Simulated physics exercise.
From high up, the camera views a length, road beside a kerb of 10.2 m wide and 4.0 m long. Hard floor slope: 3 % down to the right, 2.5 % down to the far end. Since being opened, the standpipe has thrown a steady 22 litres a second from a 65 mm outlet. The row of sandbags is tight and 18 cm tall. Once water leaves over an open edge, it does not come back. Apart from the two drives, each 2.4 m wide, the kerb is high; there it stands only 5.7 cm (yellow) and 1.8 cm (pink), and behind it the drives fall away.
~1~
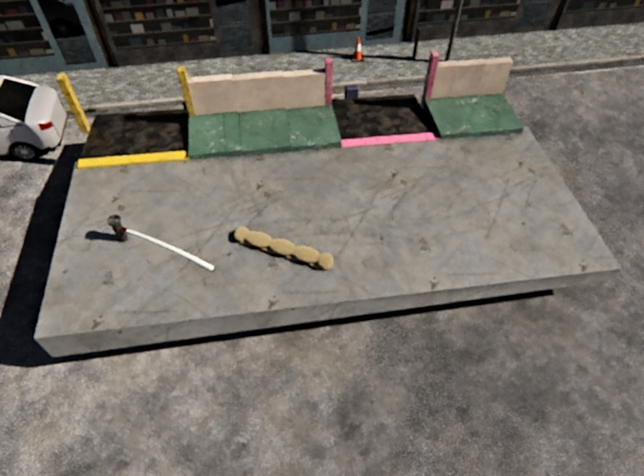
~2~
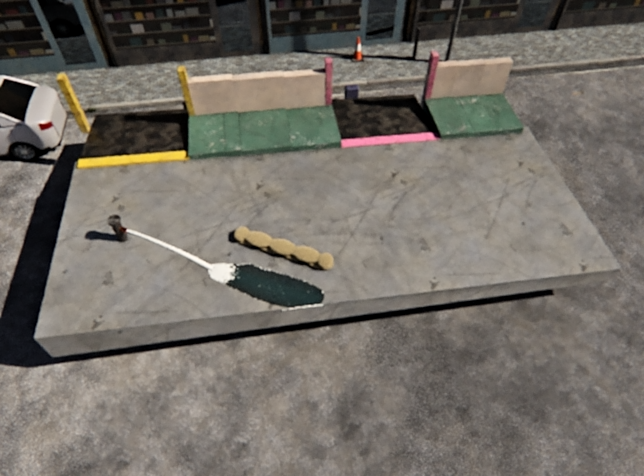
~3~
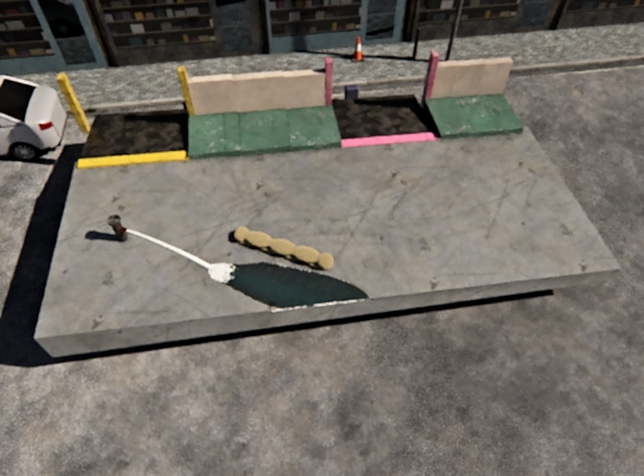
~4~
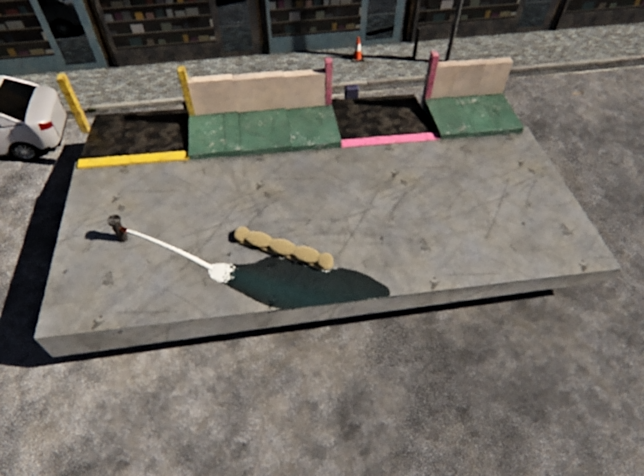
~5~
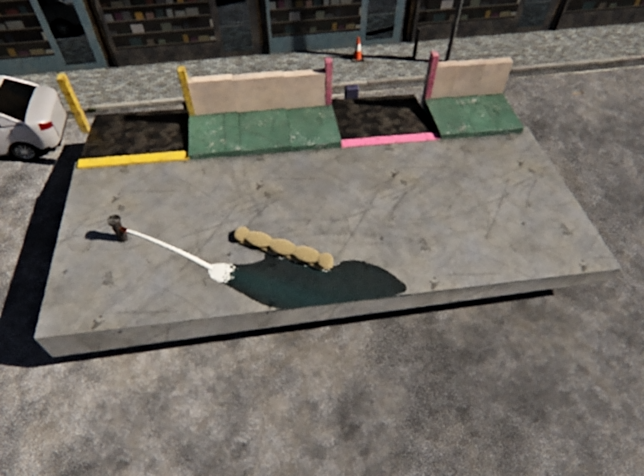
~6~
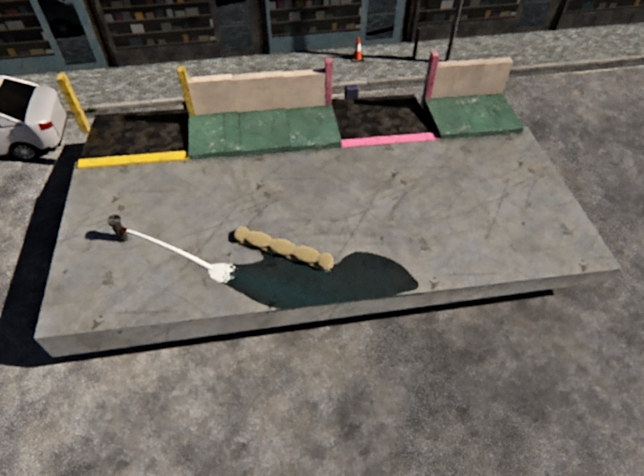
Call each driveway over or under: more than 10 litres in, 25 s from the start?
Yellow driveway: Under. Pink driveway: Under.
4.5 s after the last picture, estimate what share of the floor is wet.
Roughly 10 per cent of the floor is wet.
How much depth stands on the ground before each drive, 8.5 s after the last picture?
Yellow 0.0 cm, pink 0.0 cm.
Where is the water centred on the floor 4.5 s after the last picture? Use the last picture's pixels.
The water's centre sits near (342, 265).
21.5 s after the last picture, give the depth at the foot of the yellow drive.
Close to 0.0 cm of depth.
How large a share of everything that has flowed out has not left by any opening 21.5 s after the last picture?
16 %.
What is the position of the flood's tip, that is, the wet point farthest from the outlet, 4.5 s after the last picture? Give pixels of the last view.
Roughly at (455, 232).
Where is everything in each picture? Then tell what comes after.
The jet has just started at (136, 234); the ground is still dry, in the first picture.
From the spout at (136, 234) the water has spread over 1.1 m2; its tip is at (321, 301), and it is 1.4 cm deep on average, in the second picture.
From the spout at (136, 234) the water has spread over 1.6 m2; its tip is at (371, 298), and it is 1.1 cm deep on average, in the third picture.
From the spout at (136, 234) the water has spread over 2.1 m2; its tip is at (390, 296), and it is 0.9 cm deep on average, in the fourth picture.
From the spout at (136, 234) the water has spread over 2.5 m2; its tip is at (406, 291), and it is 0.9 cm deep on average, in the fifth picture.
From the spout at (136, 234) the water has spread over 2.8 m2; its tip is at (415, 290), and it is 0.9 cm deep on average, in the sixth picture.
Then, 1.5 s after the last picture water covers 5 % of the floor and is deepest (2 cm) near (222, 271); yellow driveway not reached, pink driveway not reached.
Then, 4.5 s after the last picture water covers 10 % of the floor and is deepest (2 cm) near (222, 271); yellow driveway not reached, pink driveway not reached.
Then, 8.5 s after the last picture water covers 15 % of the floor and is deepest (2 cm) near (222, 271); yellow driveway not reached, pink driveway not reached.
Then, 12.5 s after the last picture water covers 15 % of the floor and is deepest (2 cm) near (222, 271); yellow driveway not reached, pink driveway not reached.
Then, 21.5 s after the last picture water covers 20 % of the floor and is deepest (2 cm) near (222, 271); yellow driveway not reached, pink driveway not reached.
